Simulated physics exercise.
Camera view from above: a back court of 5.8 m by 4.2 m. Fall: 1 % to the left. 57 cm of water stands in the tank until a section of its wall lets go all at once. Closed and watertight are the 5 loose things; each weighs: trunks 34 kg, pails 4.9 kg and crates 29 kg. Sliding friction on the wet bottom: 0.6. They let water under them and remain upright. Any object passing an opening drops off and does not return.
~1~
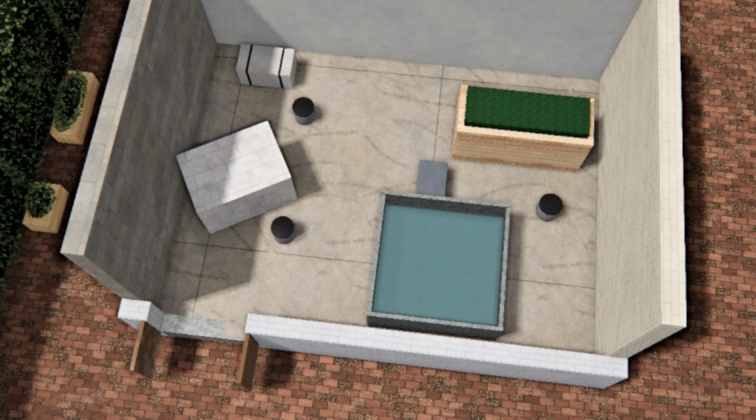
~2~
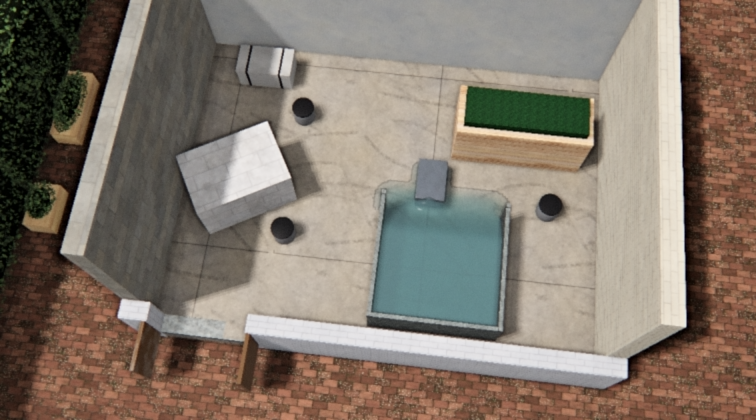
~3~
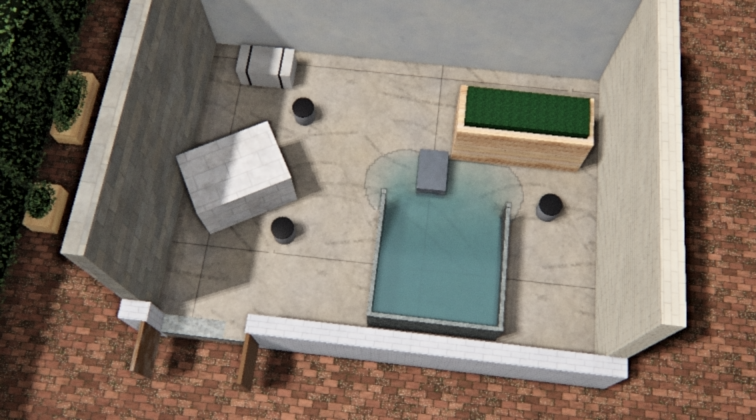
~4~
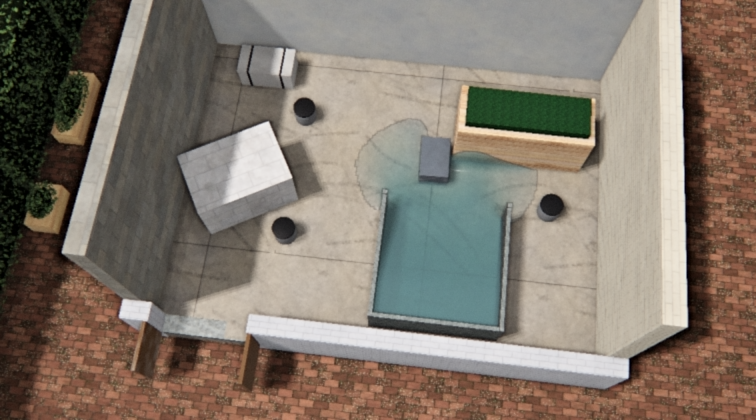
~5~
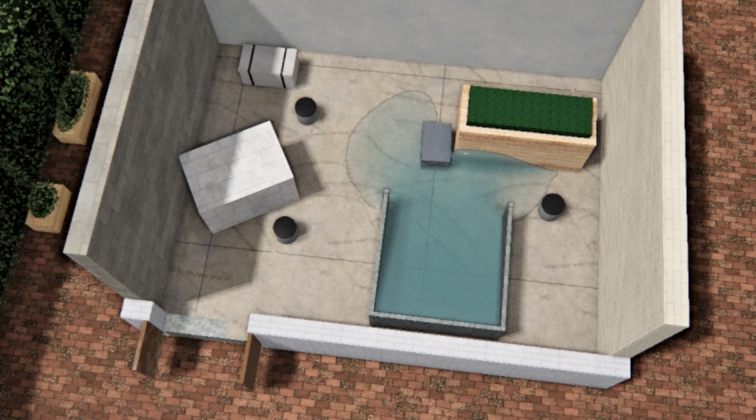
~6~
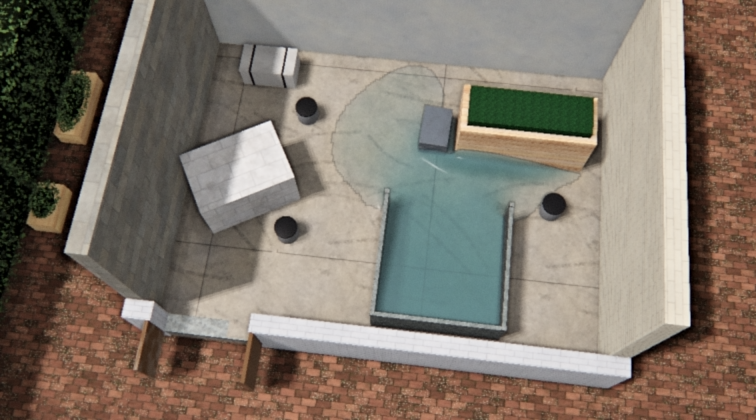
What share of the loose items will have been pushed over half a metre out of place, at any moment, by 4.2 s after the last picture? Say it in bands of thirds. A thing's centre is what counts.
I would put it at two thirds or more.
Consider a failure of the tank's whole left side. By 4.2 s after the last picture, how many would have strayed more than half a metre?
The answer then is 2.
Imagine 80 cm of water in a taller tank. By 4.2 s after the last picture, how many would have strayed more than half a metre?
Count: 4.
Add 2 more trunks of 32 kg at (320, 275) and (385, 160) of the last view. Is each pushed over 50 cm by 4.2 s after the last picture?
Result, in sequence: Not exceeded / exceeded.
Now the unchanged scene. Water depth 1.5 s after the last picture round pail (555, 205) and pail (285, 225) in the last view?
About 4 and 0 cm.
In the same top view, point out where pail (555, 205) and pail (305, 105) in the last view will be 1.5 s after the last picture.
Approx. (558, 242); approx. (281, 102).
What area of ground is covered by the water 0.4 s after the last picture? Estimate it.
Somewhere around 9.0 m2, roughly.
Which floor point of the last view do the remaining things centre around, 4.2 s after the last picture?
The centre is close to (341, 173).
Then, 0.4 s after the last picture 1 of 5 are over 50 cm from their spots; 0 afloat.
Then, 1.5 s after the last picture 2 of 5 are over 50 cm from their spots; 1 afloat.
Then, 2.8 s after the last picture 4 of 5 are over 50 cm from their spots; 2 afloat.
Then, 4.2 s after the last picture 4 of 5 are over 50 cm from their spots, and 4 have been at some point; 3 afloat.
